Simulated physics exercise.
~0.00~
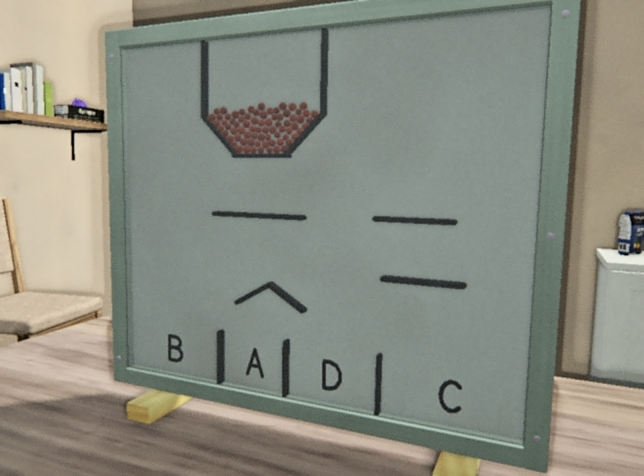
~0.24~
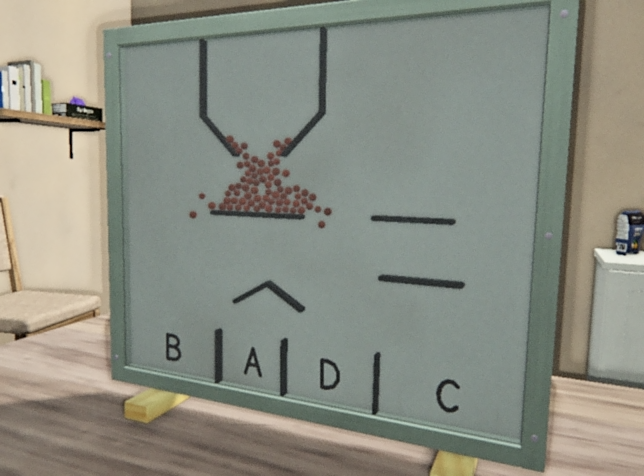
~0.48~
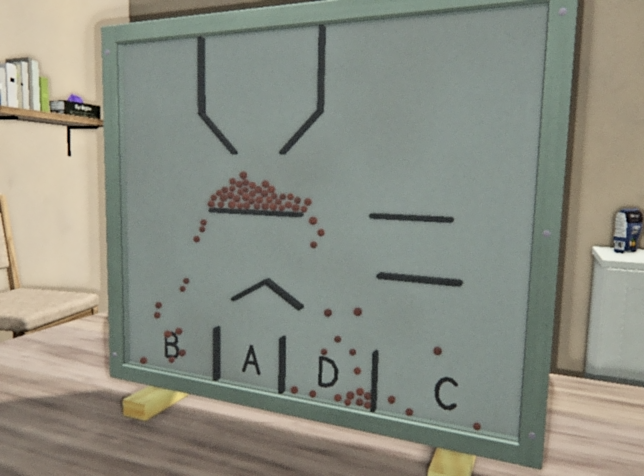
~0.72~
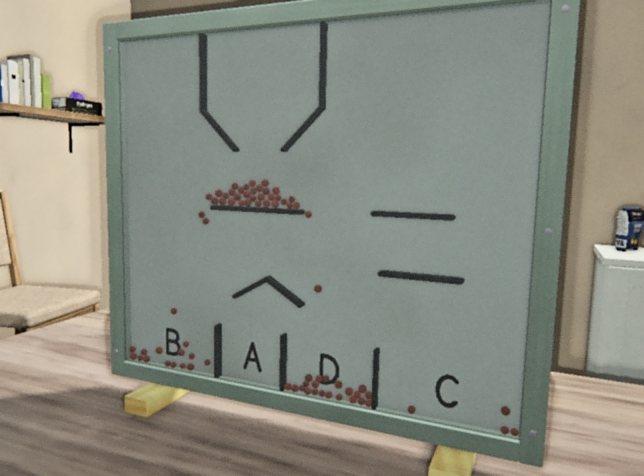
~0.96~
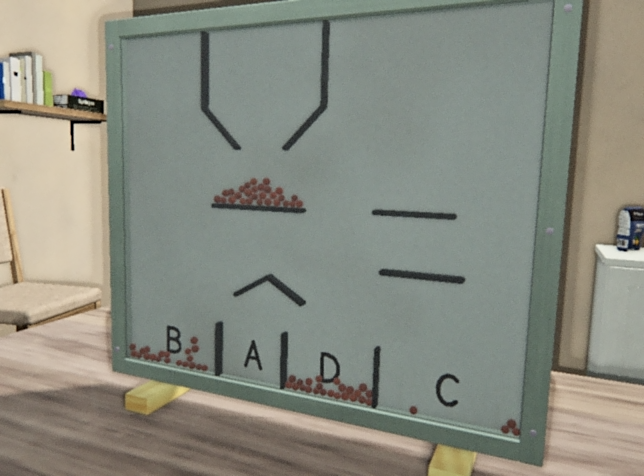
Reddish beads sit packed in a hopper at the top of a green-framed board, above fixed ledges and bins lettered B, A, D and C. The hopper opens at the bottom, and the beads pour onto the flat ledge below, heaping up and spilling over both ends. Those falling on the left scatter into bin B, while those on the right drop mostly into D, with a few reaching C. The spill thins to a few stragglers as the view sways slightly. Finally, a mound remains on the ledge, B and D hold most of the fallen beads, C has only a few, and A stays empty.
